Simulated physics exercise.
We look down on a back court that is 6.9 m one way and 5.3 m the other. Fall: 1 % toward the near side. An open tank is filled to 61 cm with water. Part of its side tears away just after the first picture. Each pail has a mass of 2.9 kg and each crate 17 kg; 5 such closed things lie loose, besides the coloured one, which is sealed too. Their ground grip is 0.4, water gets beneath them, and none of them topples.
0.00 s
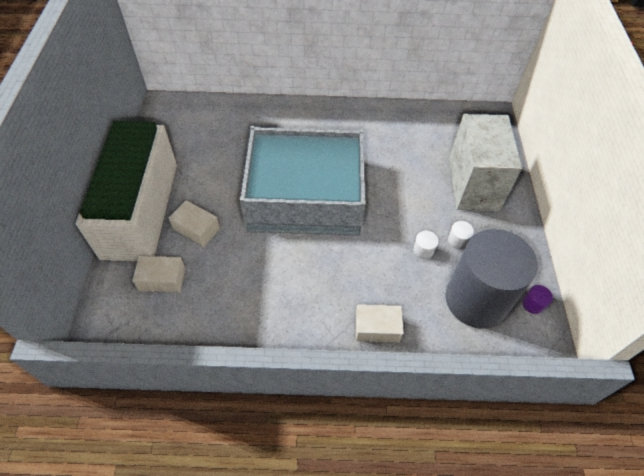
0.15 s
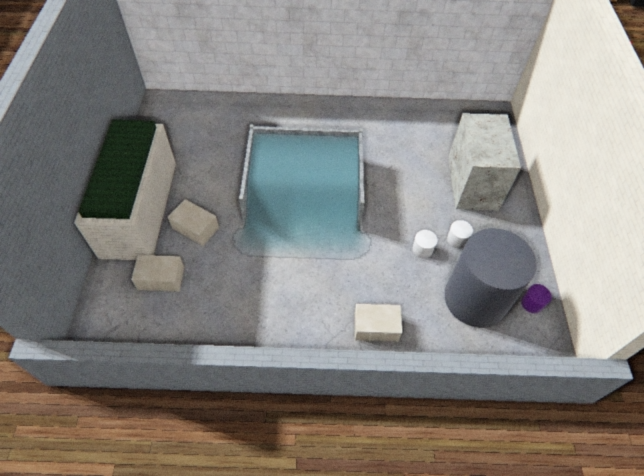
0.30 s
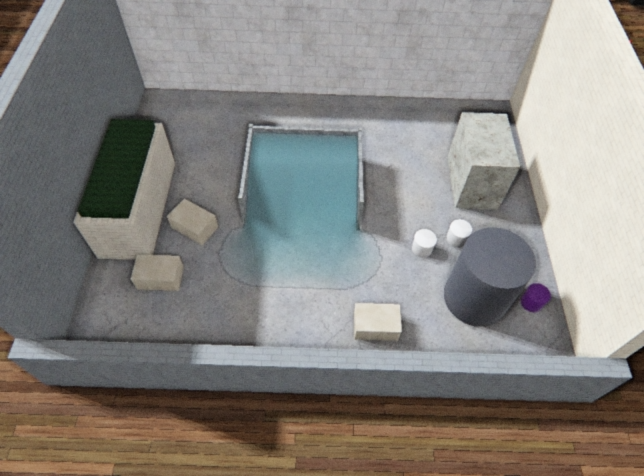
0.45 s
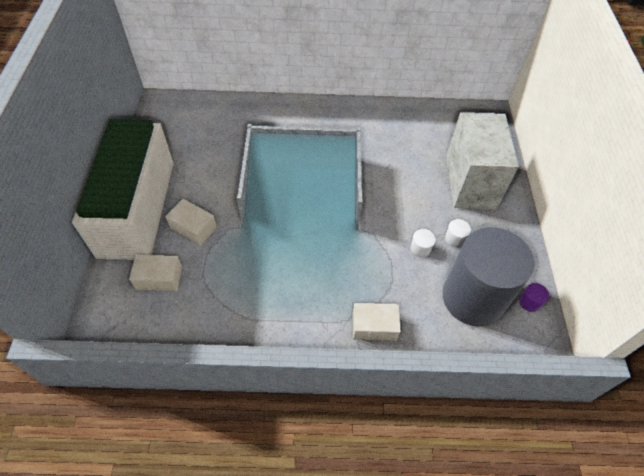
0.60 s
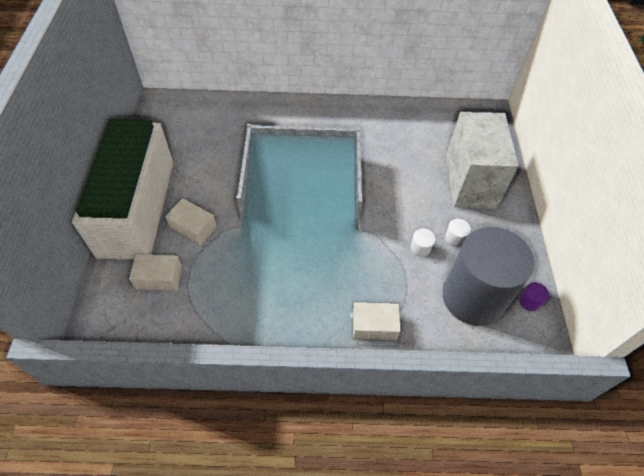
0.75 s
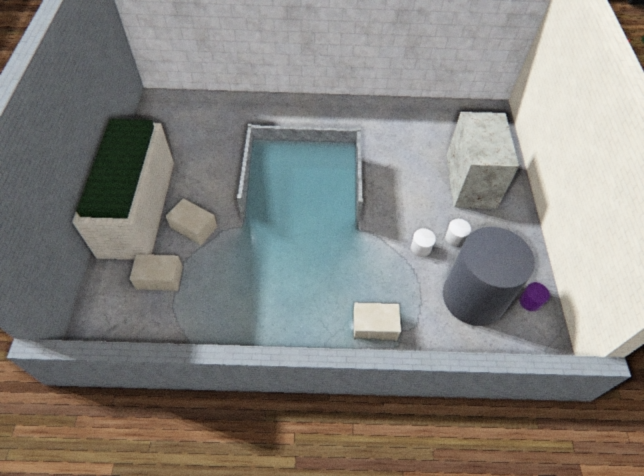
In a walled back court seen from above, an open tank of water stands among pale blocks, a grey cylinder, white canisters and a purple pail. The tank's near side gives way and water spreads across the floor in a widening rounded sheet, reaching around the front block, while the loose objects stay put.
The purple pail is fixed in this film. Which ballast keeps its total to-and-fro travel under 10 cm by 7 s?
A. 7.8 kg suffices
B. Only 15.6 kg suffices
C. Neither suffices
The answer is C.
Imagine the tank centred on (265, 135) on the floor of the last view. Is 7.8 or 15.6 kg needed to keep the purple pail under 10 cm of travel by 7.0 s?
In that case both masses fall short.
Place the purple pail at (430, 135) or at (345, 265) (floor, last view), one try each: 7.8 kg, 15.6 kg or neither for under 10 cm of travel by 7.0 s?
In that order: The lighter suffices; both fail.
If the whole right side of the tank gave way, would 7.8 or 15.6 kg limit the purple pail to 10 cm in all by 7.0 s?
So no choice works.
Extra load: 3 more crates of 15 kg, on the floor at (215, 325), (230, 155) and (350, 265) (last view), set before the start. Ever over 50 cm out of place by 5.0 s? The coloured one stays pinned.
In that order: Farther, then not as far, then farther.
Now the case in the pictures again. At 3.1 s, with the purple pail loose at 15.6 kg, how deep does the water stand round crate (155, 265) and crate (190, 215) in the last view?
About 8 and 0 cm.
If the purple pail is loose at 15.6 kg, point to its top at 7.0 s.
I'd look near (507, 245).
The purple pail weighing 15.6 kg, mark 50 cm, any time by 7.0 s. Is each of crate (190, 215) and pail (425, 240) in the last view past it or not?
The first is within the limit, the second over the limit.
After 1.4 s the purple pail would be 0 cm from its start with 7.8 kg and 0 cm from its start with 15.6 kg; 0 cm of water round it then.
After 3.1 s the purple pail would be 16 cm from its start with 7.8 kg and 4 cm from its start with 15.6 kg; 8 cm of water round it then.
After 4.9 s the purple pail would be 116 cm from its start with 7.8 kg and 82 cm from its start with 15.6 kg; 5 cm of water round it then.
After 7.0 s the purple pail would be 118 cm from its start with 7.8 kg and 82 cm from its start with 15.6 kg; 6 cm of water round it then.
